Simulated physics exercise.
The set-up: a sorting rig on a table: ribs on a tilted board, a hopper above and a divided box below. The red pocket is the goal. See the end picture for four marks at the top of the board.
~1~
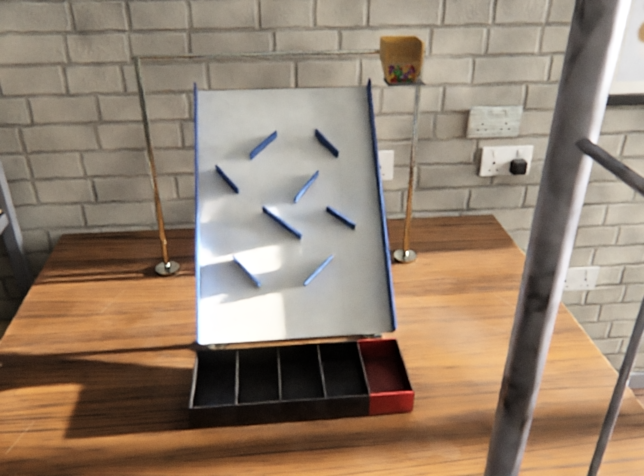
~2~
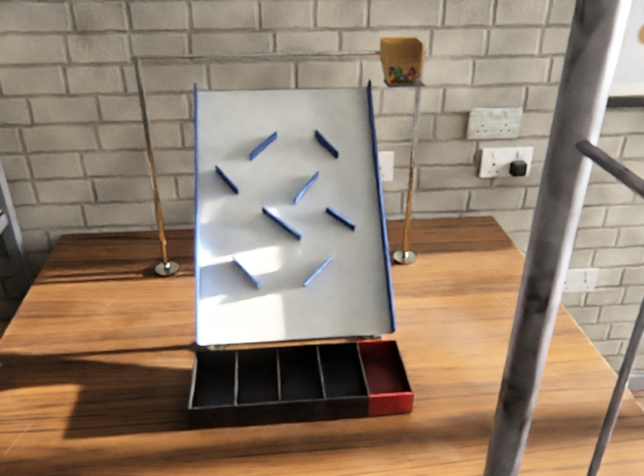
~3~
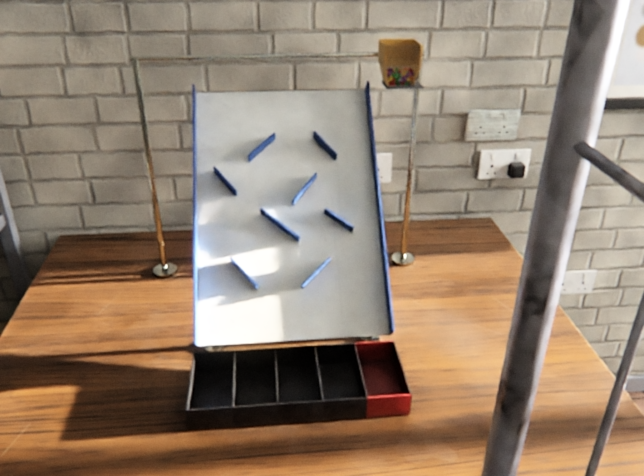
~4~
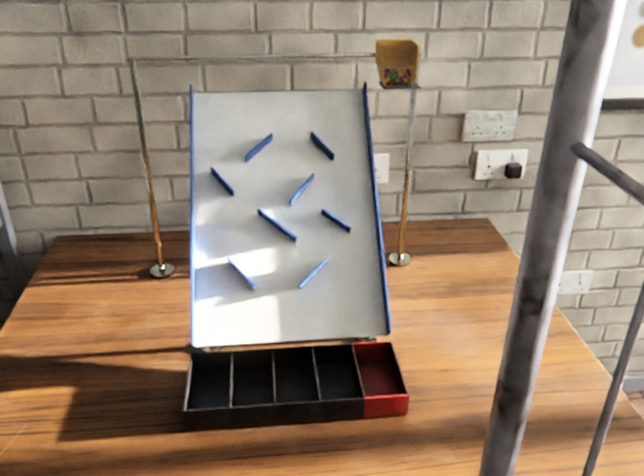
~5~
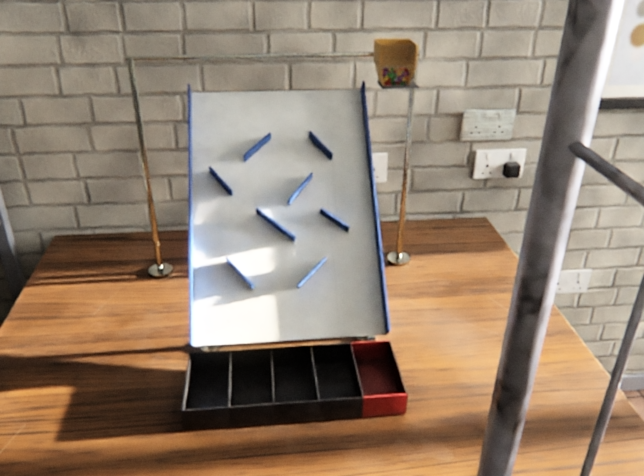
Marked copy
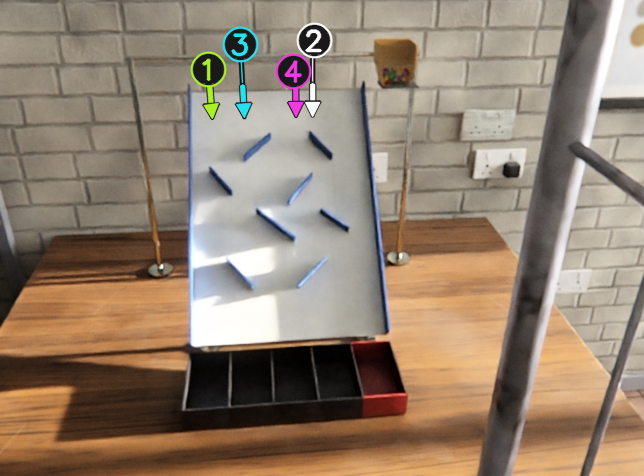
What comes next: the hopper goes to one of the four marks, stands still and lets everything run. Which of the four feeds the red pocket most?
I would pick mark 2.
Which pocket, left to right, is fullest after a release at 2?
The fifth.
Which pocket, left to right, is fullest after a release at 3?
The third.
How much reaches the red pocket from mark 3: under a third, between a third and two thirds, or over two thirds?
It is under a third.
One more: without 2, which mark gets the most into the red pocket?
Mark 4.
On the marked copy, mark 1 meets the board at (211, 113); mark 2 meets the board at (312, 111); mark 3 meets the board at (244, 112); mark 4 meets the board at (295, 111).
With 1, none at all in the red pocket, all but a few in other pockets, a small share outside the box.
With 2, close to two thirds in the red pocket, close to a third in other pockets.
With 3, none at all in the red pocket, all but a few in other pockets, only a few held on the board.
With 4, close to a quarter in the red pocket, the bulk in other pockets.
